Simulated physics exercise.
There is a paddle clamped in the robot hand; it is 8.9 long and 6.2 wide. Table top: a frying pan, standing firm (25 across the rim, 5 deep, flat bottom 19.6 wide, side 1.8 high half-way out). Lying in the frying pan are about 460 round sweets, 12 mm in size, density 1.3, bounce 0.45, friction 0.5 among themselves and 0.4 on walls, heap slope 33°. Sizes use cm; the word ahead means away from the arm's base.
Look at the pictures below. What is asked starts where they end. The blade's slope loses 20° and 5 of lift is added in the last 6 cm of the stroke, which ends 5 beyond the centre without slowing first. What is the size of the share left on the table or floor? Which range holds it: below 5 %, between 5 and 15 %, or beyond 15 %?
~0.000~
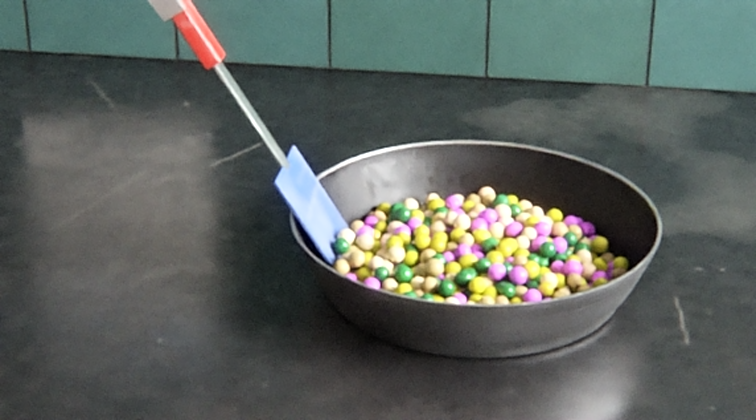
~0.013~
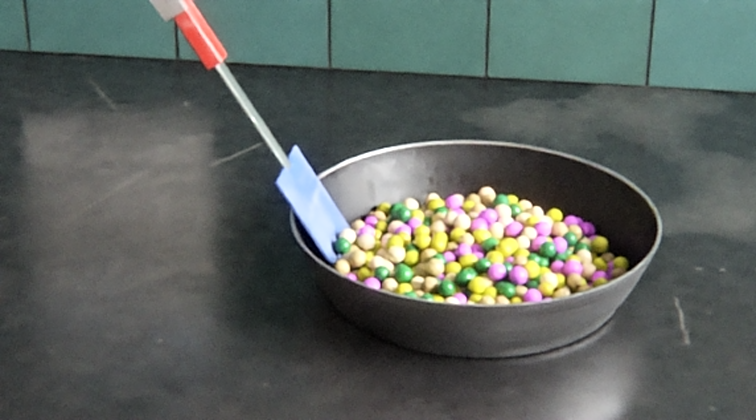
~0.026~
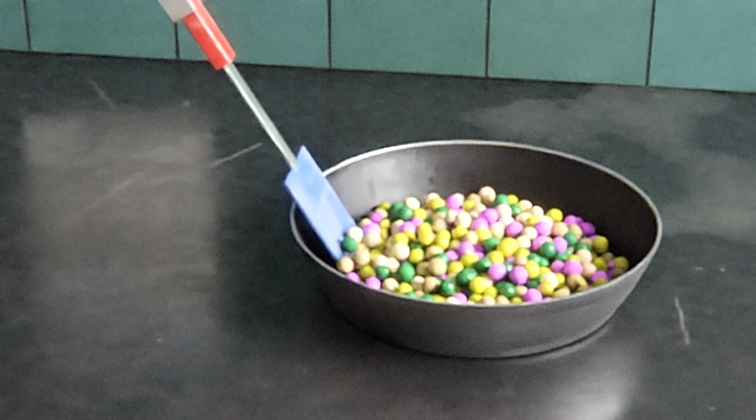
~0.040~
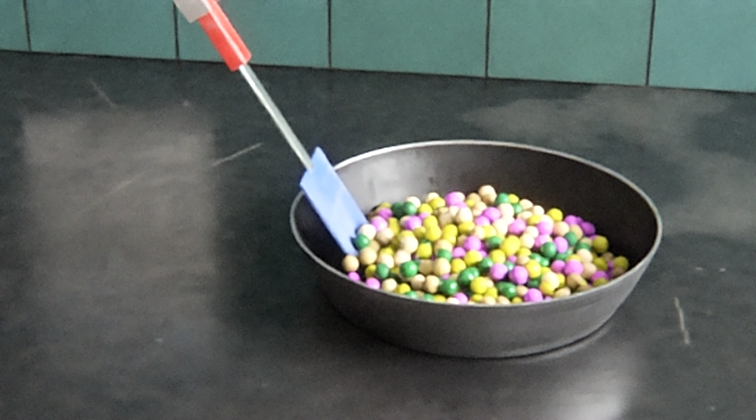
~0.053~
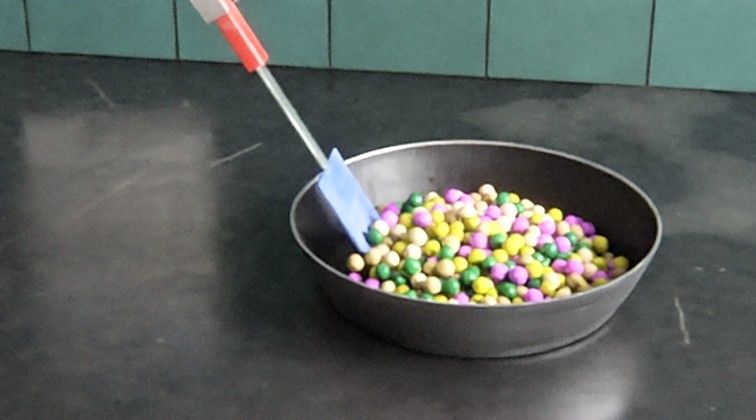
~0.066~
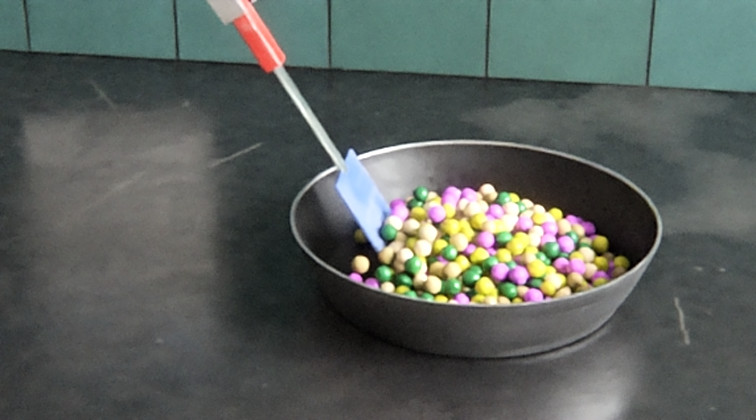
The range between 5 and 15 %.
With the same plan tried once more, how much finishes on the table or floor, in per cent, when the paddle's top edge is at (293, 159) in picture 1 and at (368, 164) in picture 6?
Around 10 per cent finishes on the table or floor.
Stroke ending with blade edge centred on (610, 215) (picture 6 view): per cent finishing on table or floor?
Something close to 15 in a hundred.
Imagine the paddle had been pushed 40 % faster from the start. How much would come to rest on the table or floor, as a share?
The share on the table or floor would be about 15 percent.
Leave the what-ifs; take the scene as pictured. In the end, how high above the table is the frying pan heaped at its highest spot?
Height at the end: Around 4.5 cm.
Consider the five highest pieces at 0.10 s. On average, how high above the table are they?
Somewhere around 6 centimetres high.
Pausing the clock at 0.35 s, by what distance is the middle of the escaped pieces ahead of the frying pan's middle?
The distance is around 20 cm.
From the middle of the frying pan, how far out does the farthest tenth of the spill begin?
Roughly 50 cm.
After 0.10 s, sloping 57°, highest piece 6 above the table; 459 in the frying pan.
After 0.13 s, sloping 49°, highest piece 7 above the table; 459 in the frying pan.
After 0.35 s, sloping 38°, highest piece 7 above the table; 420 in the frying pan, 36 on the table or floor, 3 on the blade or in flight.
After 1.40 s, sloping 38°, highest piece 4 above the table; 420 in the frying pan, 39 on the table or floor.
In the end, 420 in the frying pan, 39 on the table or floor. That is 8 % on the table or floor.
